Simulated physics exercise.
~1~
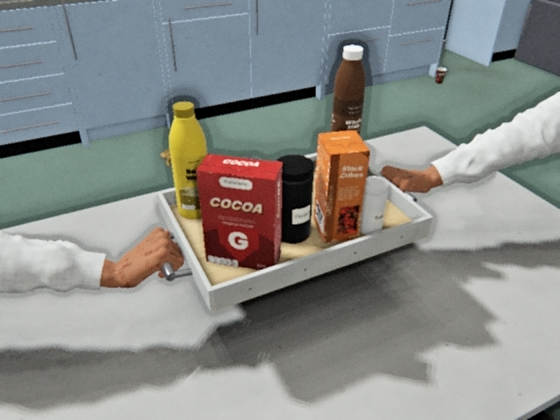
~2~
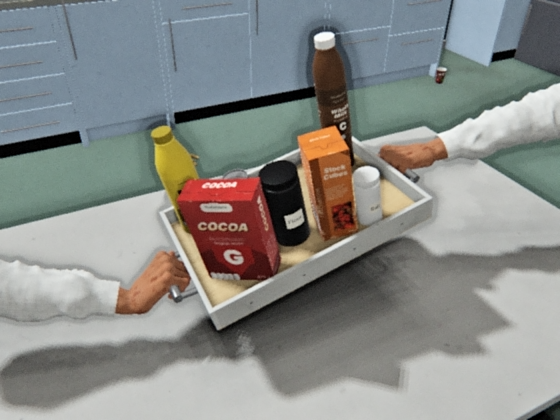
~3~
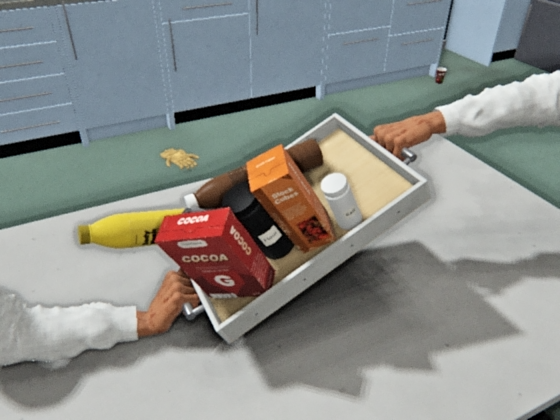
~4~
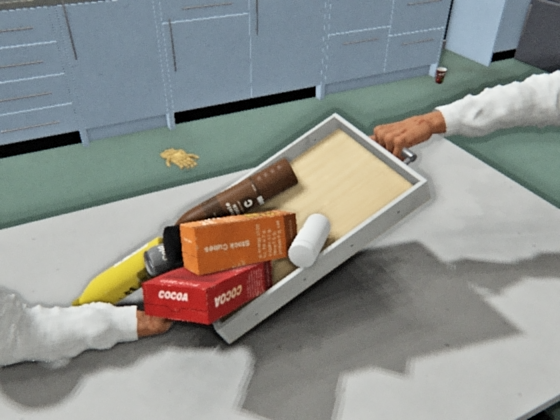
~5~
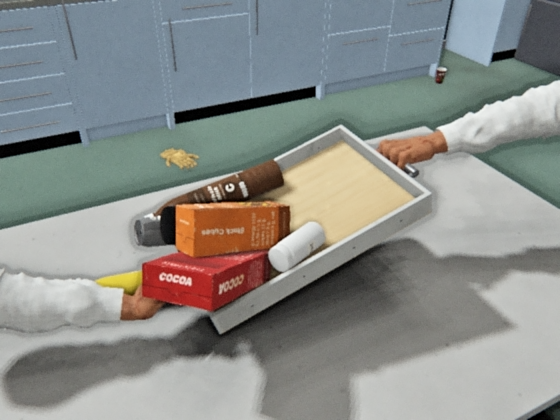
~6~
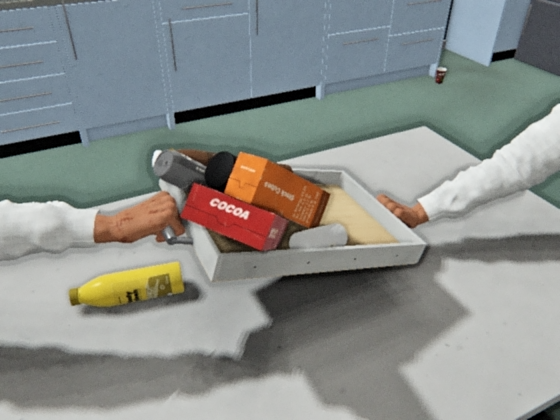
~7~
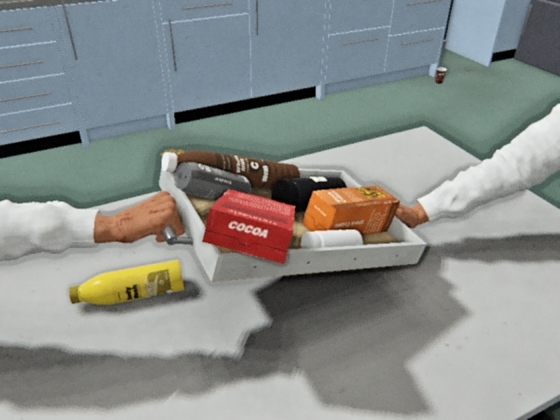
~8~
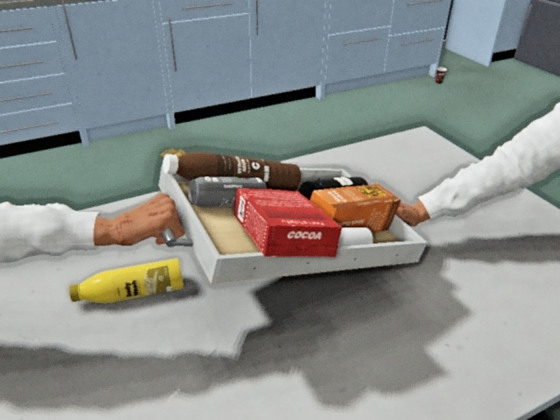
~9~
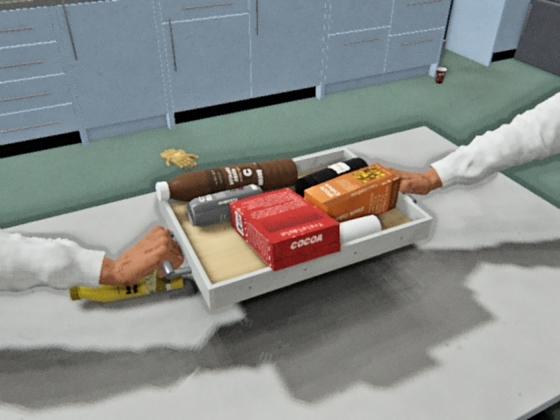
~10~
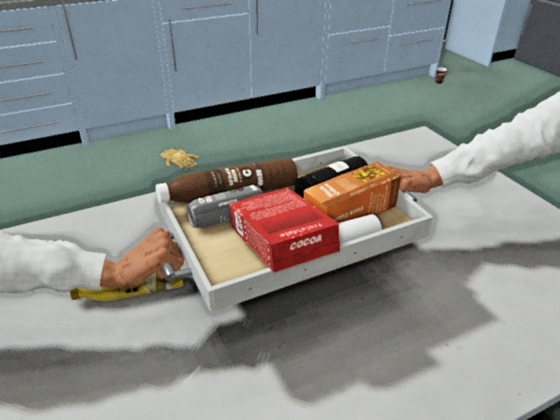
Loaded tray tipping left then right in two hands, groceries toppling and a yellow bottle dropping onto the table, then levelling.
